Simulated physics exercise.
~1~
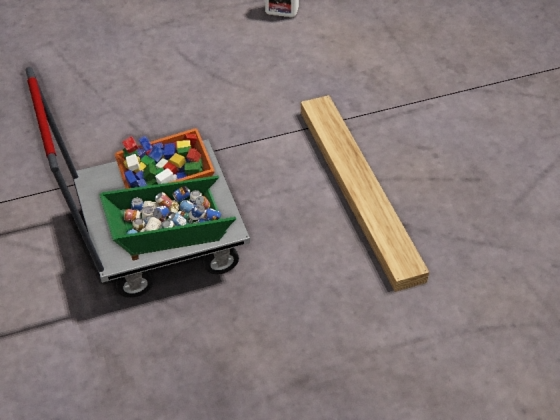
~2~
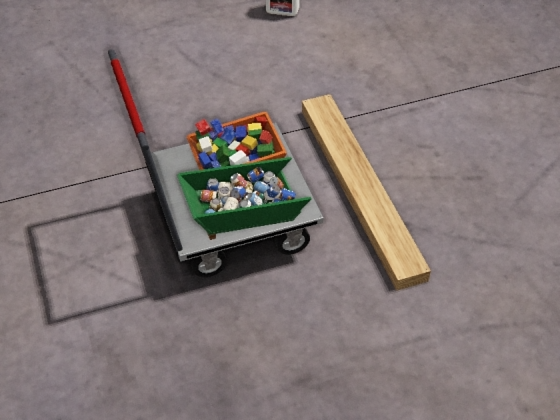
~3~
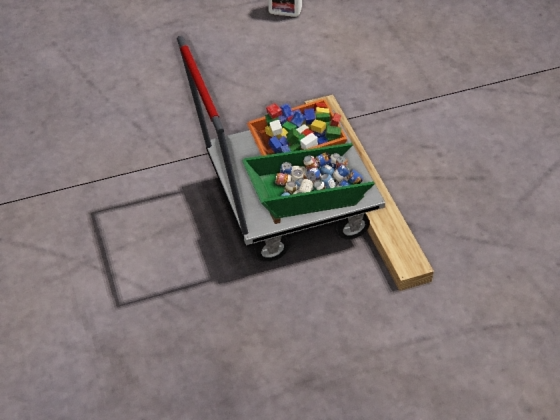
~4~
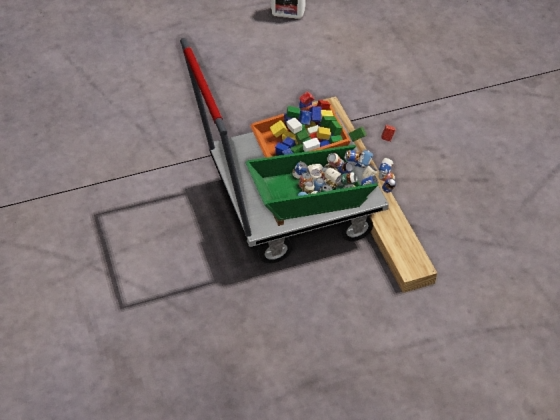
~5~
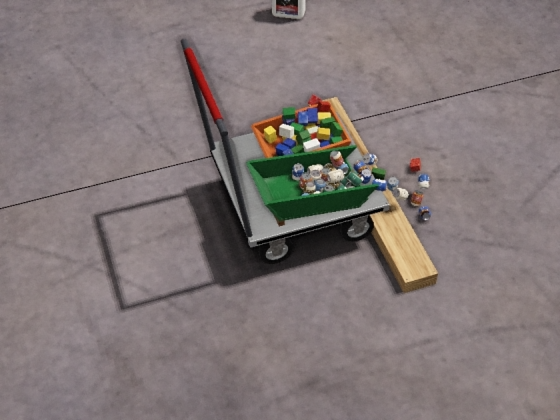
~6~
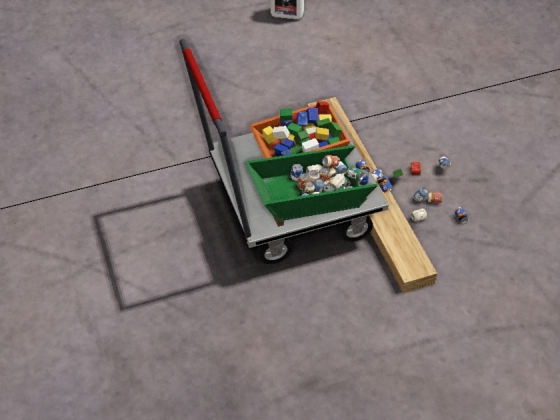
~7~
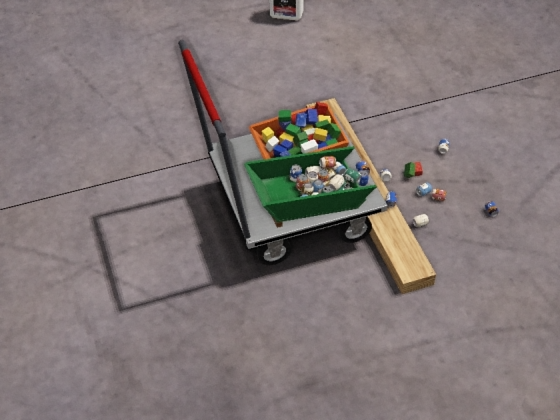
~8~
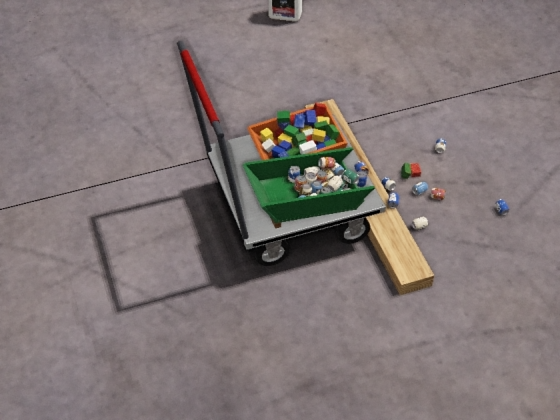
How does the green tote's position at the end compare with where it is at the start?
The green tote ends up farther to the right and slightly higher in the view, close beside the wooden step, still on the trolley's deck.
